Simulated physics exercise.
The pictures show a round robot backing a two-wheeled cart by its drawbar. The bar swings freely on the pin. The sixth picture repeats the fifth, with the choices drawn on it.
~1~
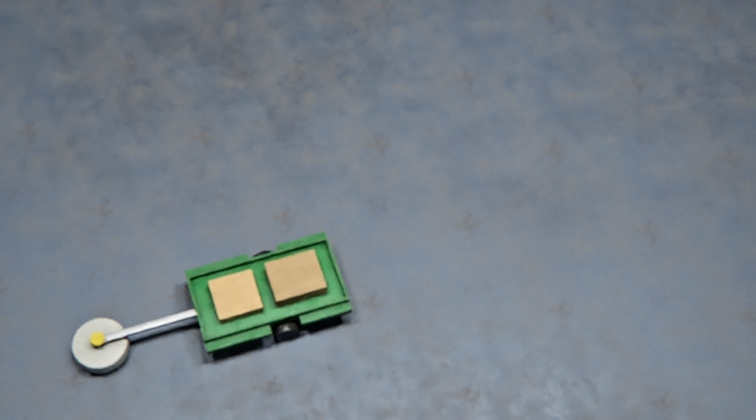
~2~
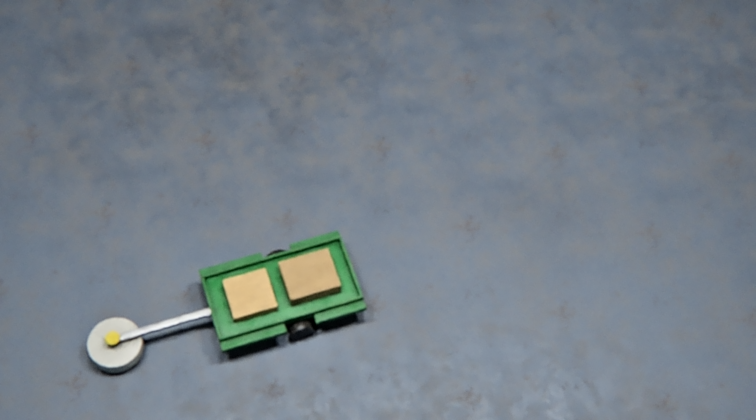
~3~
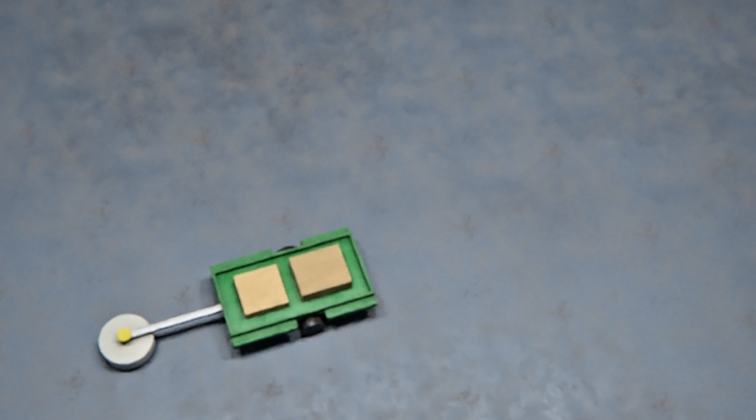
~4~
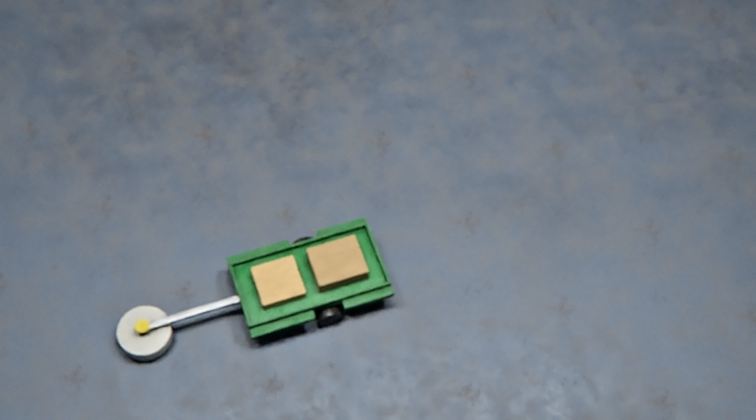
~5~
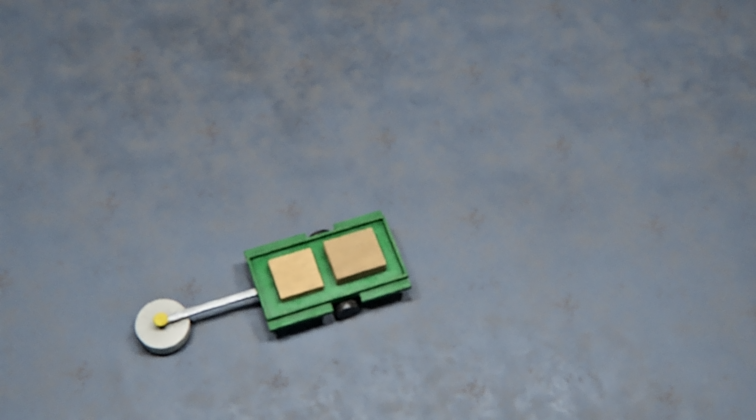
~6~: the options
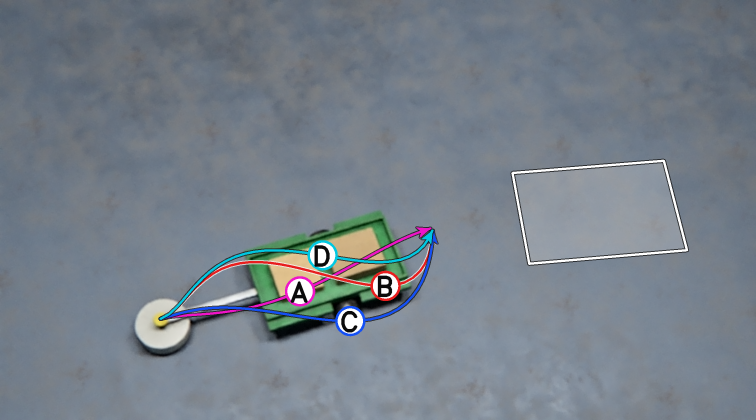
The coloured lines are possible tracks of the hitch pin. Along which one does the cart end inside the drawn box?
B.
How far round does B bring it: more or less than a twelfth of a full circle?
Less.
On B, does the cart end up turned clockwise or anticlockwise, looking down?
On that route, clockwise.
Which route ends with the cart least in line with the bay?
C is the worst.
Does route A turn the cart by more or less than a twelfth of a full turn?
Less than that.
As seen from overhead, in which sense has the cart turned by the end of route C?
It turns anticlockwise.
On the marked copy, A from (161, 319) via (300, 291) to (430, 229); B from (161, 319) via (308, 271) to (433, 231); C from (161, 319) via (330, 320) to (433, 231); D from (161, 319) via (294, 251) to (432, 230); the bay at (598, 211).
Following B. Soon after the start, robot (261, 269), cart (430, 251).
Later, robot (375, 292), cart (533, 235).
In the end, robot (433, 234), cart (597, 212); the cart stands in the bay.
As for the rest, A leaves the cart at (574, 162), out of the bay; C leaves the cart at (526, 118), out of the bay; D leaves the cart at (601, 249), out of the bay.
